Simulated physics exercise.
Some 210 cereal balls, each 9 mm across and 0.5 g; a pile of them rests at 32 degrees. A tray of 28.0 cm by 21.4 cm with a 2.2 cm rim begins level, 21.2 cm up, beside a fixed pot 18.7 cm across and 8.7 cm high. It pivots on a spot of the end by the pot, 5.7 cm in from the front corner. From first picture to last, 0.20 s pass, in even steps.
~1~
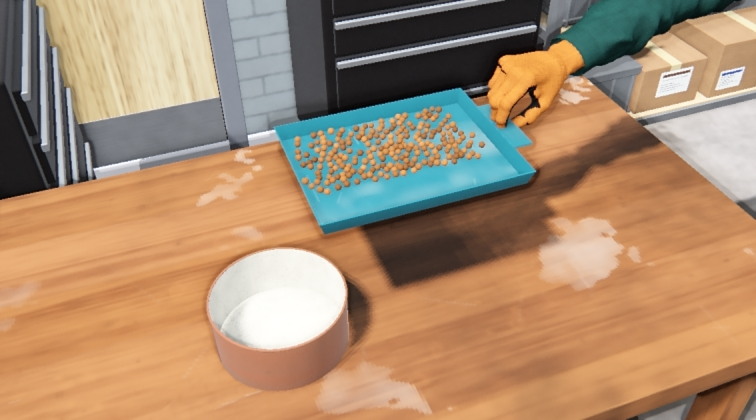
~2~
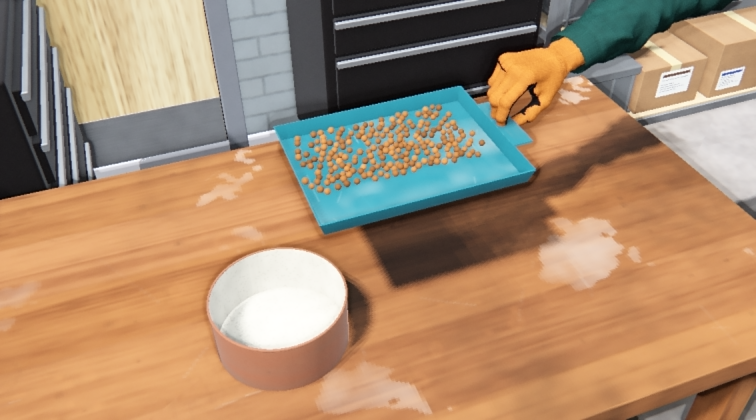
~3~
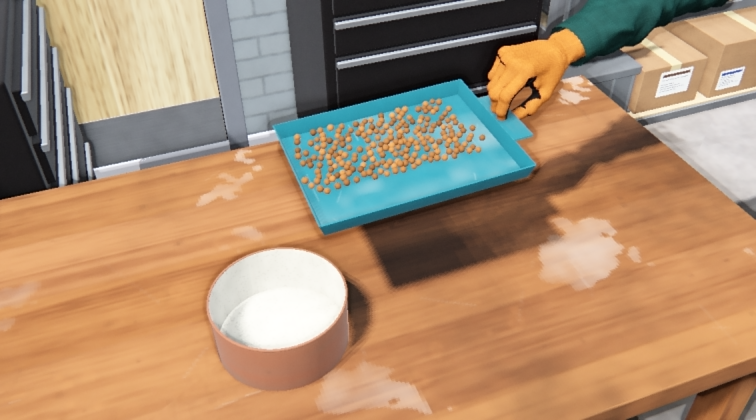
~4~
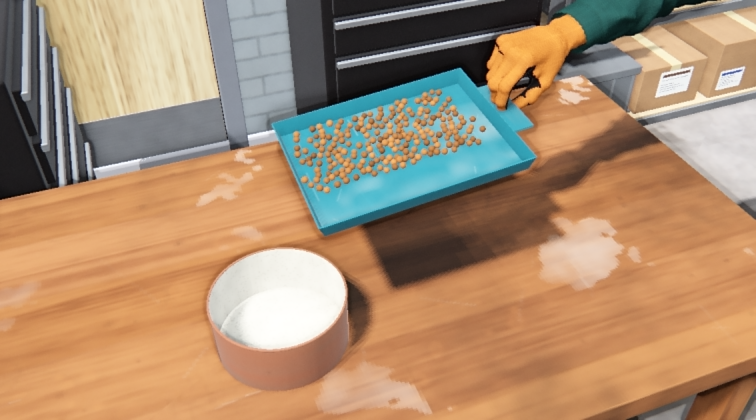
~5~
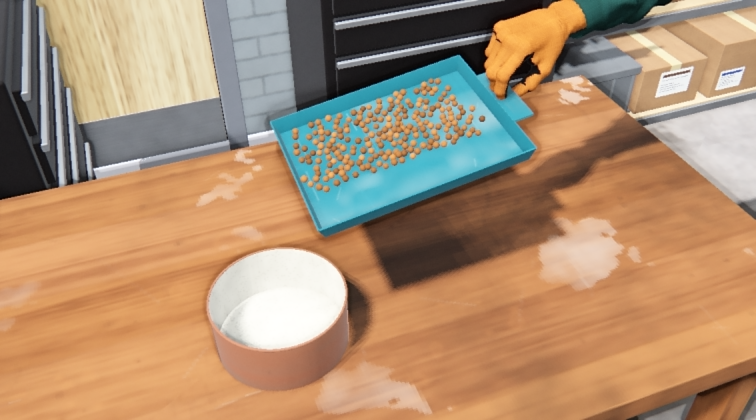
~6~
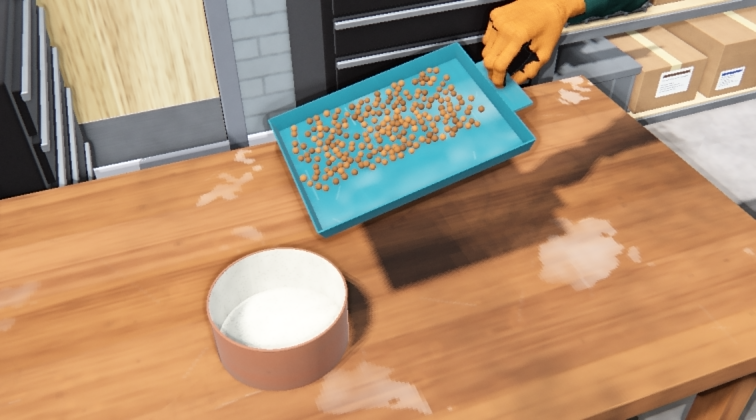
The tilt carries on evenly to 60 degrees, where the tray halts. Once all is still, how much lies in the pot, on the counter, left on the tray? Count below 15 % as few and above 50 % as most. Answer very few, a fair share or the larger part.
Pot a fair share, counter very few, tray the larger part.
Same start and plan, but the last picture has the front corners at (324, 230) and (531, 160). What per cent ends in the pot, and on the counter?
Pot 10, counter 25.
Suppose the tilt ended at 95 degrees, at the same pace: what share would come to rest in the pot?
Then about 95 per cent.
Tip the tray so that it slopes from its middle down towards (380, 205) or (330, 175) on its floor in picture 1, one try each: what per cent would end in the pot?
About 20 and 10 per cent.
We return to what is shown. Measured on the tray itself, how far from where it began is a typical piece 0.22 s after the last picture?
Some 3 cm.
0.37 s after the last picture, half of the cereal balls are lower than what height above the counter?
About 26 cm.
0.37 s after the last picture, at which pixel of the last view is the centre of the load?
Around (323, 161).
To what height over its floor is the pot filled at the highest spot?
Roughly 1.5 cm.
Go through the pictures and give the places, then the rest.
The first frame shows tray tilt 0 degrees, front corners at (324, 221) and (529, 170); middle of the pieces at (387, 146); pot at (277, 295).
The second frame shows tray tilt 1 degrees, front corners at (324, 221) and (529, 168); middle of the pieces at (387, 145).
The third frame shows tray tilt 3 degrees, front corners at (323, 222) and (529, 163); middle of the pieces at (387, 141).
The fourth frame shows tray tilt 6 degrees, front corners at (323, 223) and (529, 155), lowest corner left front; middle of the pieces at (386, 136).
The fifth frame shows tray tilt 11 degrees, front corners at (322, 225) and (529, 146), lowest corner left front; middle of the pieces at (385, 130).
The sixth frame shows tray tilt 15 degrees, front corners at (321, 227) and (528, 138), lowest corner left front; middle of the pieces at (383, 124); pot at (277, 295).
Then, 0.22 s after the last picture, tilt 38 degrees; the tray holds 100 %, the pot 0 %.
Then, 0.37 s after the last picture, tilt 54 degrees; the tray holds 100 %, the pot 0 %.
Then, 0.64 s after the last picture, tilt 60 degrees; the tray holds 75 %, the pot 10 %.
In the end, pot 30 %, counter 5 %, tray 65 %.
